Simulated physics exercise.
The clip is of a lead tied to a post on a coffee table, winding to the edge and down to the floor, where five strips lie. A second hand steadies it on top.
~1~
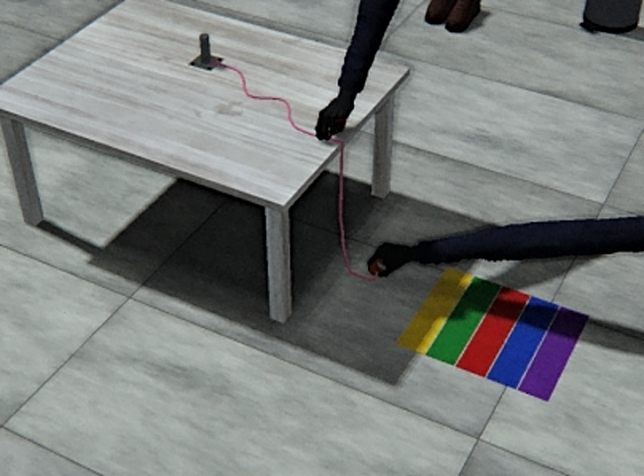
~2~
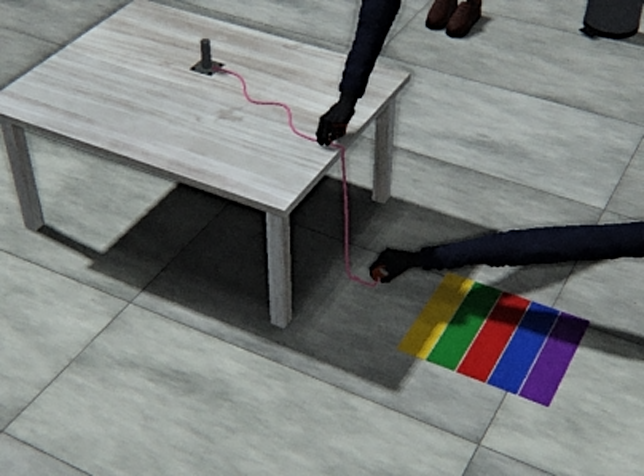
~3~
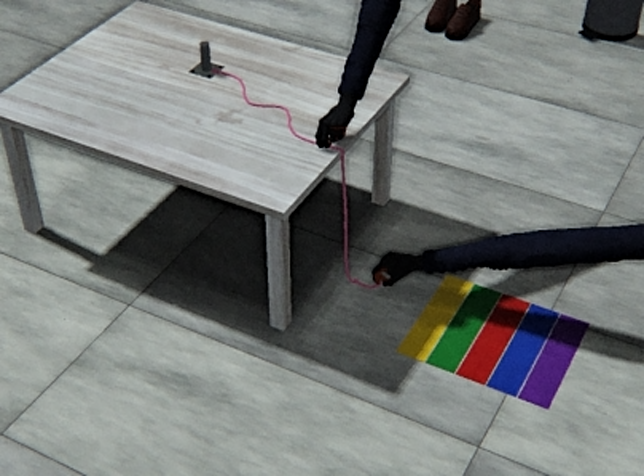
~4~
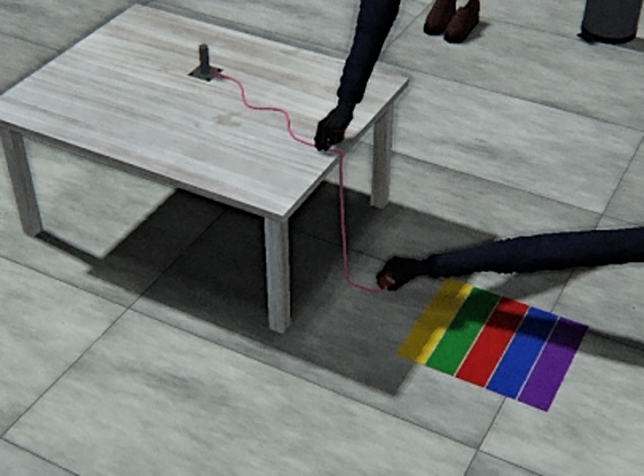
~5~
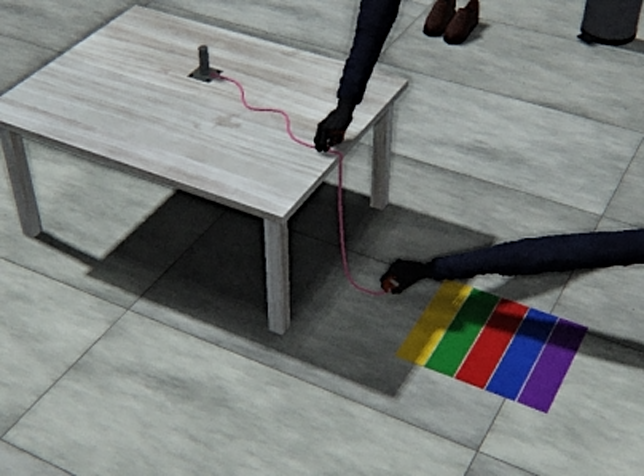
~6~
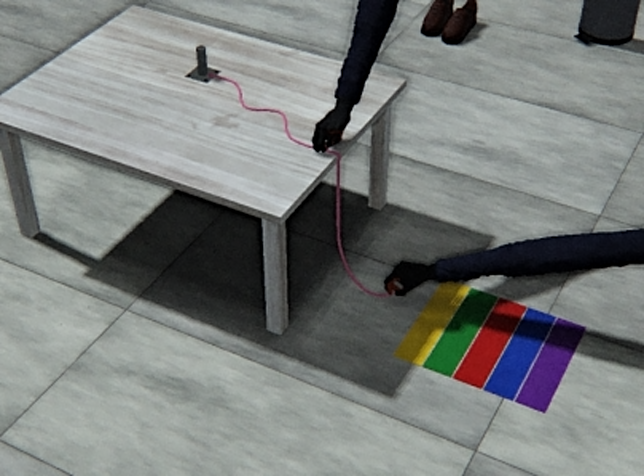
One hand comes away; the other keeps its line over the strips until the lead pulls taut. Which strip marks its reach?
The red one.
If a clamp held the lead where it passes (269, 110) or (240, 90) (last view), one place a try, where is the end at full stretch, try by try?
Near (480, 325) and (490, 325).
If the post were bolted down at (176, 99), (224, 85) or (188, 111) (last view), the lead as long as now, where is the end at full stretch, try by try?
In that order: (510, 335), (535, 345) and (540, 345).
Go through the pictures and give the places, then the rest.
The first frame shows end (377, 274); yellow (419, 334); green (449, 345); red (479, 356); blue (509, 368); purple (541, 380).
The second frame shows end (379, 279); lead through (237, 75) (264, 103) (294, 130) (343, 160) (346, 213) (347, 264).
The third frame shows end (381, 283).
The fourth frame shows end (386, 287); lead through (236, 81) (262, 109) (292, 135) (341, 165) (343, 217) (346, 269).
The fifth frame shows end (390, 290).
The sixth frame shows end (394, 292); lead through (233, 82) (260, 110) (290, 137) (338, 166) (338, 218) (349, 271).
Early on, end near (452, 313); over green.
Midway, end near (480, 323); over green.
At the end of the slack, end near (496, 329); over red. It halts on the red strip.
